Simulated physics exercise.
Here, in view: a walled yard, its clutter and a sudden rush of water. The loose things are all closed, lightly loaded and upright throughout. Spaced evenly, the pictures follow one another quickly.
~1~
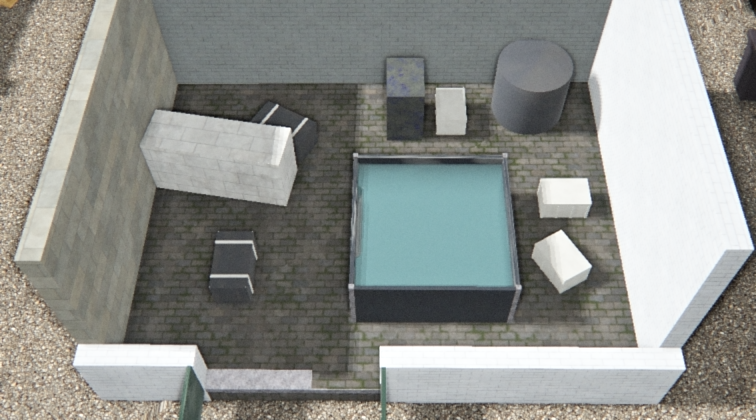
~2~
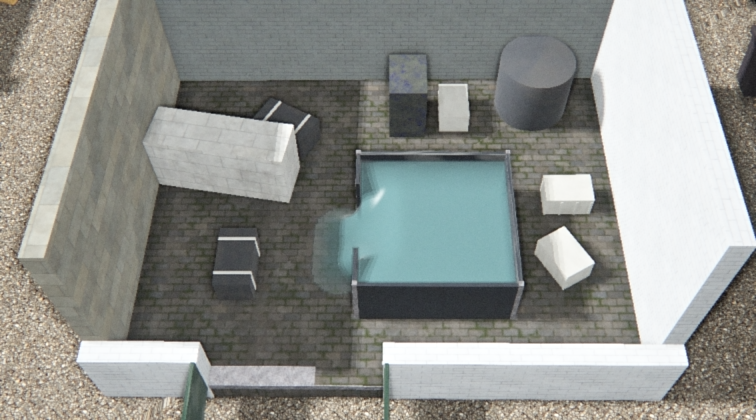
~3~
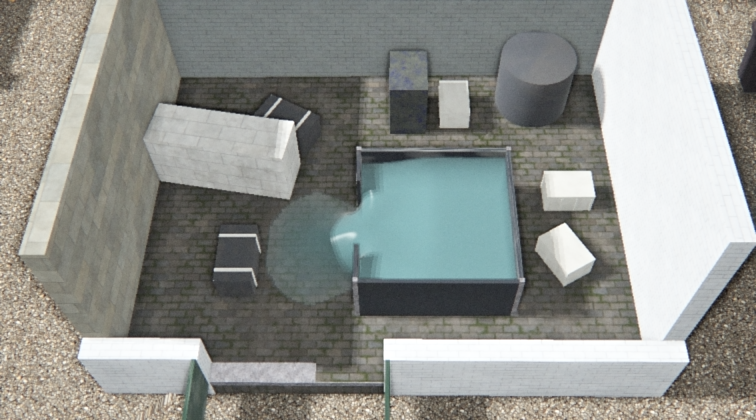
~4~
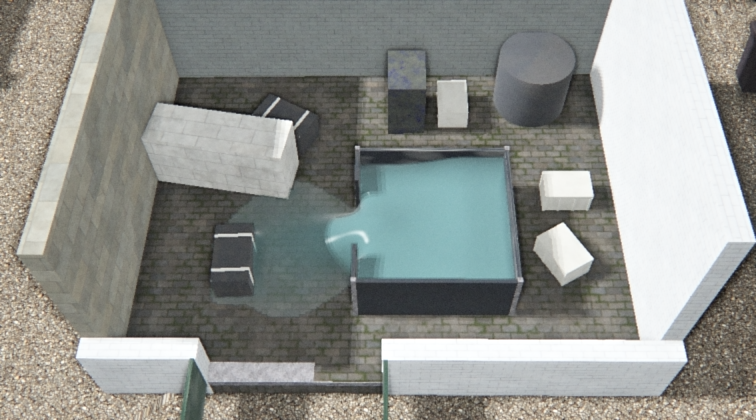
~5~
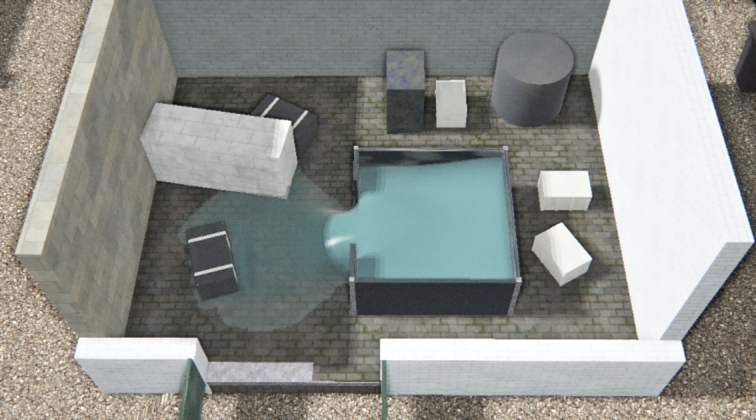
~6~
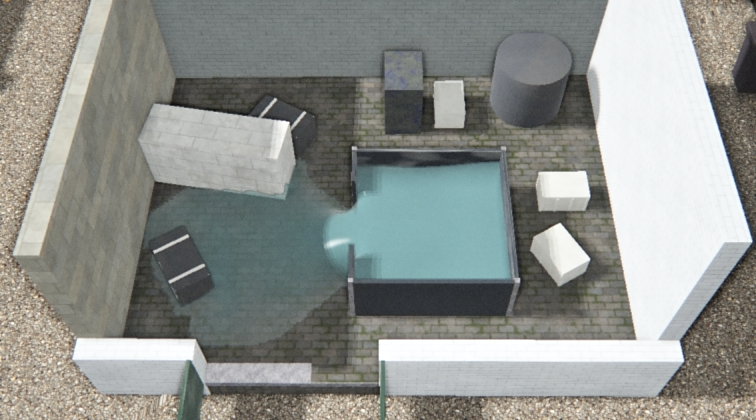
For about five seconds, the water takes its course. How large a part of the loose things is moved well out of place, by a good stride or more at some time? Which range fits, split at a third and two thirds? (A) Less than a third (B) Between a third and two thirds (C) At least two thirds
A.
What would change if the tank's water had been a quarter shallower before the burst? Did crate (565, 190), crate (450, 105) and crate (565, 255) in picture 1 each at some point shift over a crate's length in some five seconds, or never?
In that order: Short of that, under that, under that.
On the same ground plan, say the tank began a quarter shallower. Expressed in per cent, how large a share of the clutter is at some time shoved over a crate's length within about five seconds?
20 per cent or so.
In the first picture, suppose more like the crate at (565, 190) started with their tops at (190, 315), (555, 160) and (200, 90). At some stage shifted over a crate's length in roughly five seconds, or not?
Here's the rundown: Sent far off, never gets far, and finally never gets far.
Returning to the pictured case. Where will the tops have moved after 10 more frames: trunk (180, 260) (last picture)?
Position: About (145, 300).
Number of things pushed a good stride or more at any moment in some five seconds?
It adds up to 1.
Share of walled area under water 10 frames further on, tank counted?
My estimate is about 45 per cent.
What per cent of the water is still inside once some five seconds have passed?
Estimate: About 84 %.
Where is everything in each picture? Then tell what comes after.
A trunk at (232, 259), on the bottom; a crate at (451, 104), on the bottom; 0 of 5 have shifted, in the first frame.
A trunk at (235, 256), on the bottom; a crate at (454, 100) rests on the ground; 0 of 5 have shifted, in the second frame.
A trunk at (236, 252), on the bottom; a crate at (455, 97) rests on the ground; 0 of 5 have shifted, in the third frame.
A trunk at (232, 252) rests on the ground; a crate at (453, 96), on the bottom; 0 of 5 have shifted, in the fourth frame.
A trunk at (210, 253), on the bottom, close to its start; a crate at (452, 96) rests on the ground; 1 of 5 have shifted, in the fifth frame.
A trunk at (179, 259), on the bottom, a stride from its start; a crate at (450, 97) rests on the ground; 1 of 5 have shifted, in the sixth frame.
A moment on, 1 of 5 are well off their spots; 0 afloat.
Next, 1 of 5 are well off their spots; 1 afloat.
Later, 1 of 5 are well off their spots; 1 afloat.
In the end, 1 of 5 are well off their spots, and 1 have been at some point; 0 afloat.
